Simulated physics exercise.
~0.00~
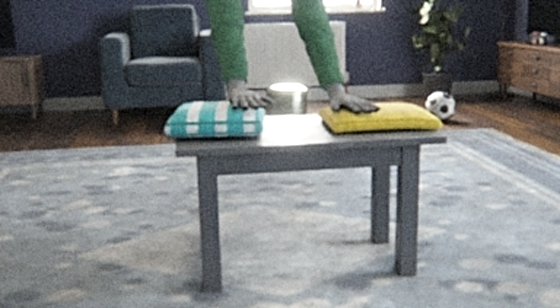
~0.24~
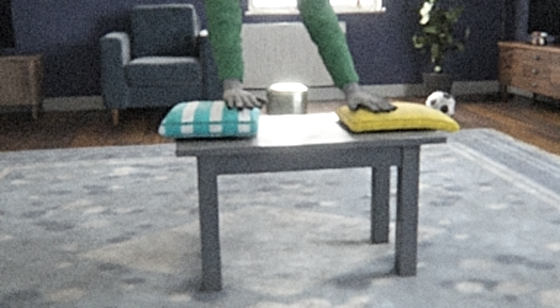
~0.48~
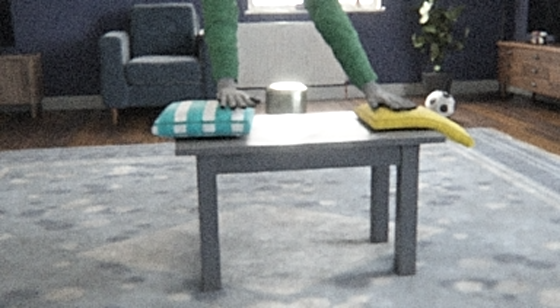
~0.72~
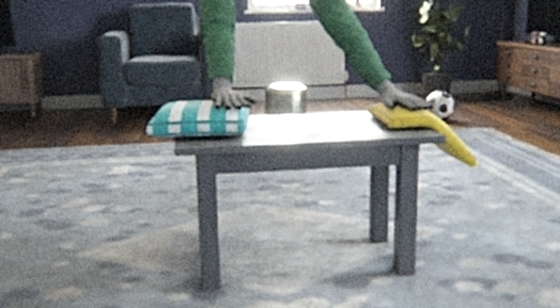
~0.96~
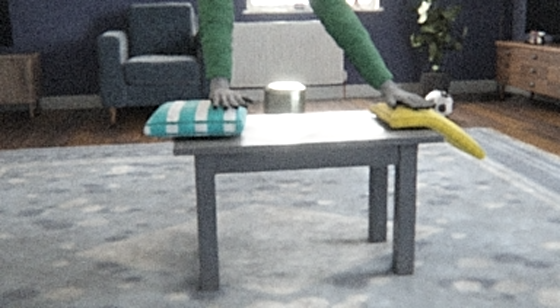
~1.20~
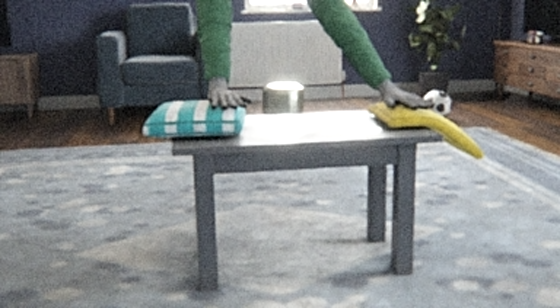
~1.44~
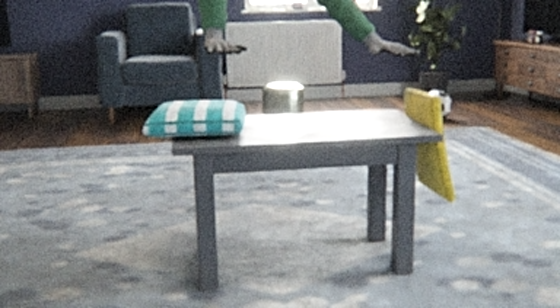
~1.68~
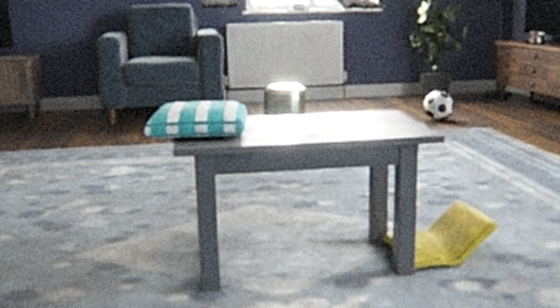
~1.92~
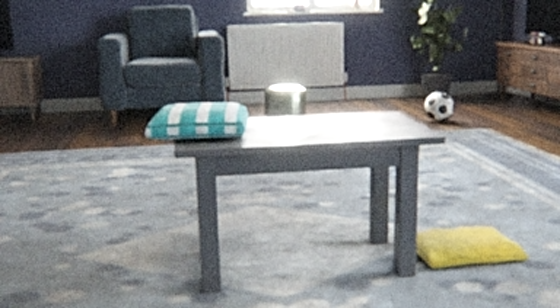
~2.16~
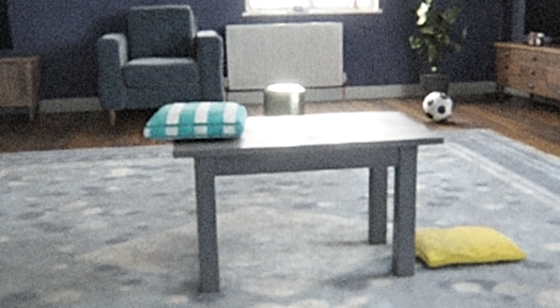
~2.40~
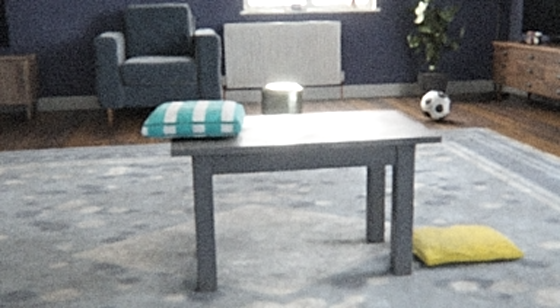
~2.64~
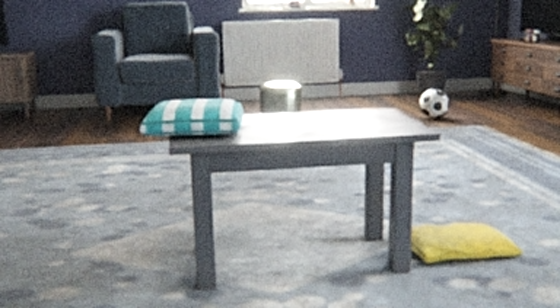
Two hands in green sleeves press on a turquoise and white checked cushion at the left and a yellow folded blanket at the right of a low grey table, seen from the front by a slightly swaying camera. Behind are a blue armchair, a shiny tin, a plant and a football on the floor. The hands slide the cushion a little left and the blanket right until it droops over the table's end. They lift away, and the blanket tips and drops to the rug. The cushion stays at the left edge, while the blanket lies beside the right legs.
